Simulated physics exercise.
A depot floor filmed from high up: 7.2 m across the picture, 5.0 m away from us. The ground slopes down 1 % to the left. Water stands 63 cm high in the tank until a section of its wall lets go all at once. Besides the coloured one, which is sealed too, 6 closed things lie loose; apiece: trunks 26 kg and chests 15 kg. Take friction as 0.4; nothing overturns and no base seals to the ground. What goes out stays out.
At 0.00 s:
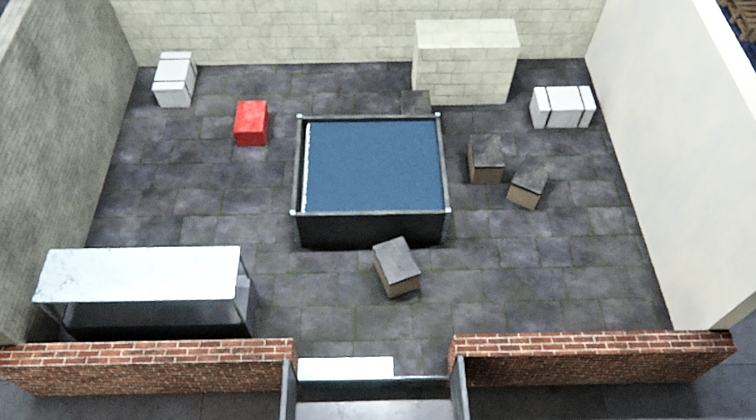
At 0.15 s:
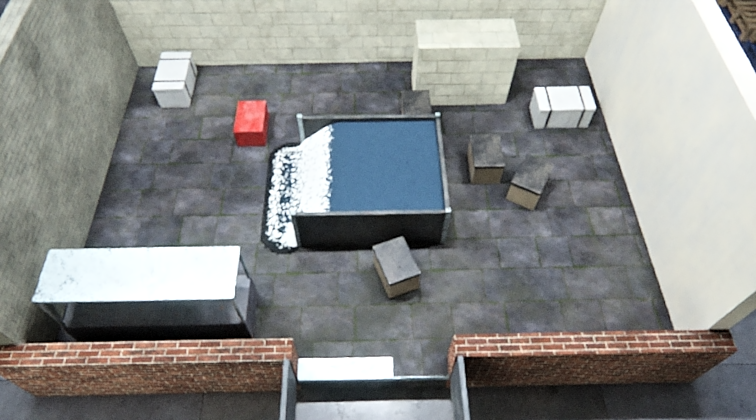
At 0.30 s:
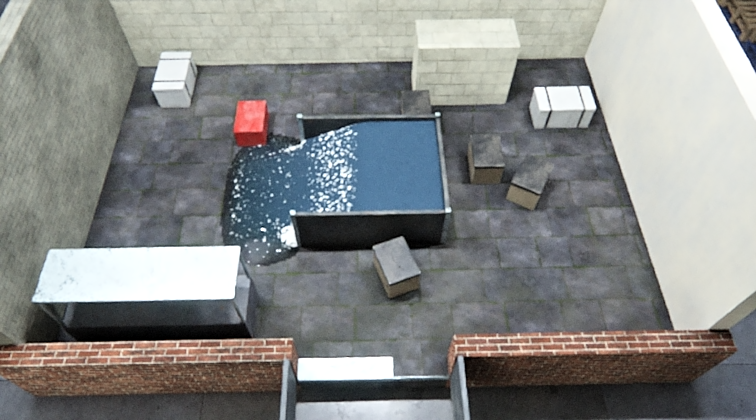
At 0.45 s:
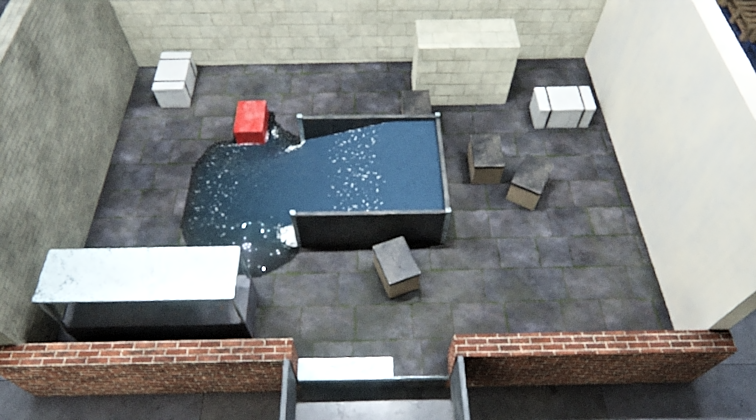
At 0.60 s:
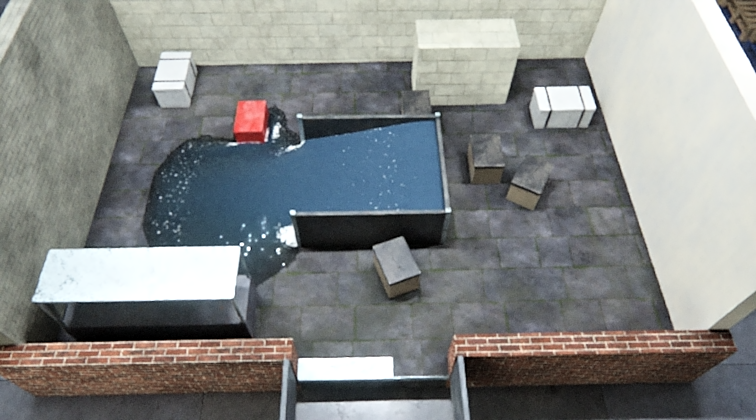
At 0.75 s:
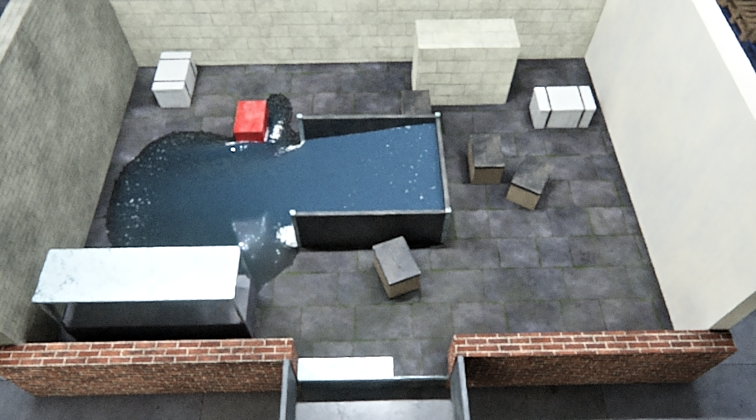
Water pours from the left side of a tank and spreads around a red crate.
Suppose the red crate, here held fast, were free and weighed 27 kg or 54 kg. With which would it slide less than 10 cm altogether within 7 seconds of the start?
For it, only the larger load is enough.
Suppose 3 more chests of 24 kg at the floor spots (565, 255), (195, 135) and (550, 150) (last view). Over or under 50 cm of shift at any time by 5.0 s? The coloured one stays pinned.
In that order: Under, more, under.
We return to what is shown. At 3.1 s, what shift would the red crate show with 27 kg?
Roughly 100 cm.
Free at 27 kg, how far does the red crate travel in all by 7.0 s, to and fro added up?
About 300 cm.
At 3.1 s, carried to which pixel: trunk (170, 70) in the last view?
Around (217, 74).
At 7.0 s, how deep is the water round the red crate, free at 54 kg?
About 8 cm.
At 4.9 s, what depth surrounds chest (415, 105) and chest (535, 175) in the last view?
About 6 and 0 cm.
After 1.4 s the red crate would be 43 cm from its start with 27 kg and 0 cm from its start with 54 kg; 7 cm of water round it then.
After 3.1 s the red crate would be 94 cm from its start with 27 kg and 0 cm from its start with 54 kg; 4 cm of water round it then.
After 4.9 s the red crate would be 111 cm from its start with 27 kg and 0 cm from its start with 54 kg; 7 cm of water round it then.
After 7.0 s the red crate would be 130 cm from its start with 27 kg and 0 cm from its start with 54 kg; 8 cm of water round it then.
